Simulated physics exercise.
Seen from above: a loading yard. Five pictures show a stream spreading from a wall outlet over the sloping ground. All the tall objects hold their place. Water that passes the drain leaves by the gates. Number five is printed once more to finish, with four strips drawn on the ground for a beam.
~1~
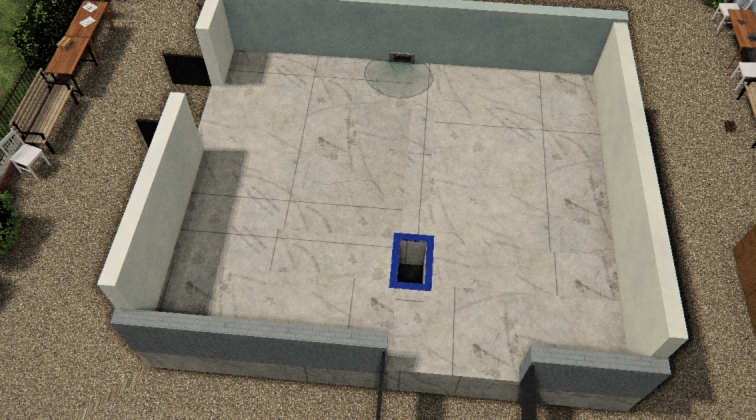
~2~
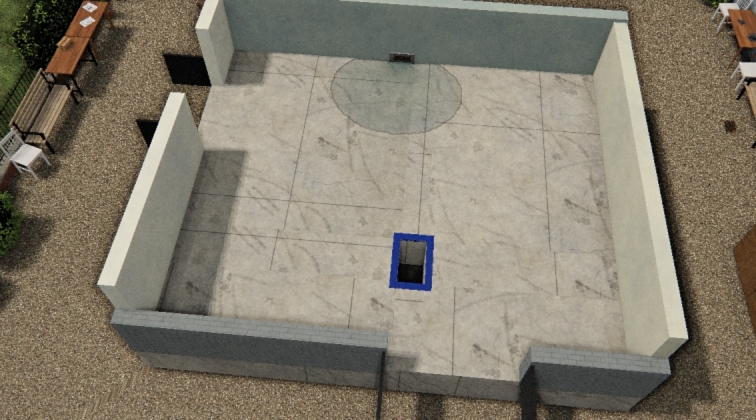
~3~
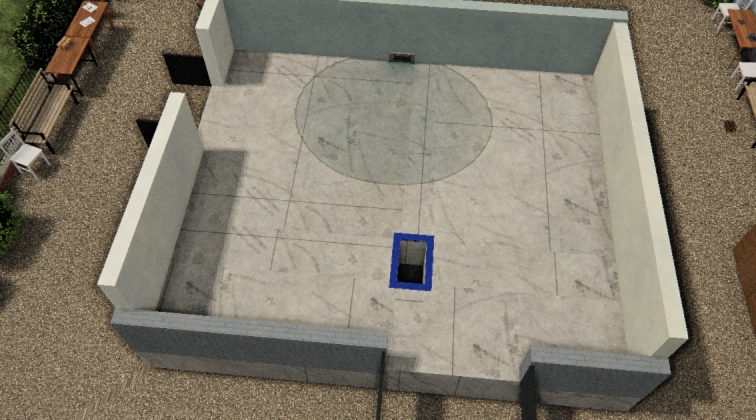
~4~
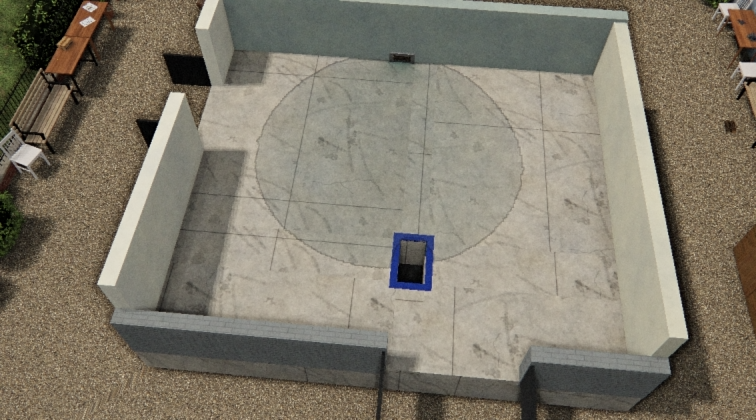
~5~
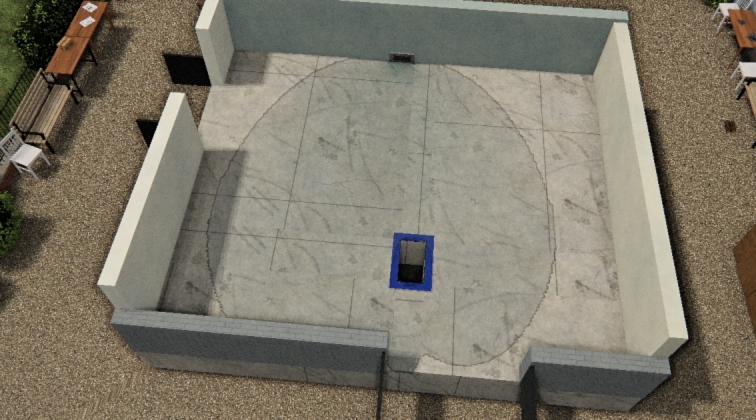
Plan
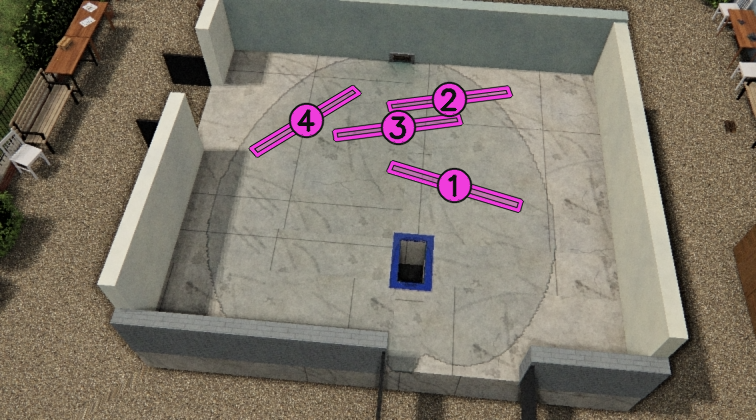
The clip opens on a walled yard seen from above, with a small patch of water below an outlet in the far wall. The water spreads across the pale paving in a widening round sheet, reaches the blue-edged drain, then surrounds it and extends to the gap in the near wall.
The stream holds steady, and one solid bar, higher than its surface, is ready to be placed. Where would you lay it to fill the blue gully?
Take 4.
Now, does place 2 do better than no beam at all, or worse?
Place 2 is worse.
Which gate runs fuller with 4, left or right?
The right gate.
On the marked copy, 1 from (390, 166) to (519, 205); 2 from (389, 106) to (508, 91); 3 from (335, 135) to (459, 119); 4 from (254, 151) to (355, 90).
With 1, about 5 % of the stream runs into the blue gully, about 93 % out by the gates.
With 2, about 5 % of the stream runs into the blue gully, about 94 % out by the gates.
With 3, about 3 % of the stream runs into the blue gully, about 95 % out by the gates.
With 4, about 20 % of the stream runs into the blue gully, about 77 % out by the gates.
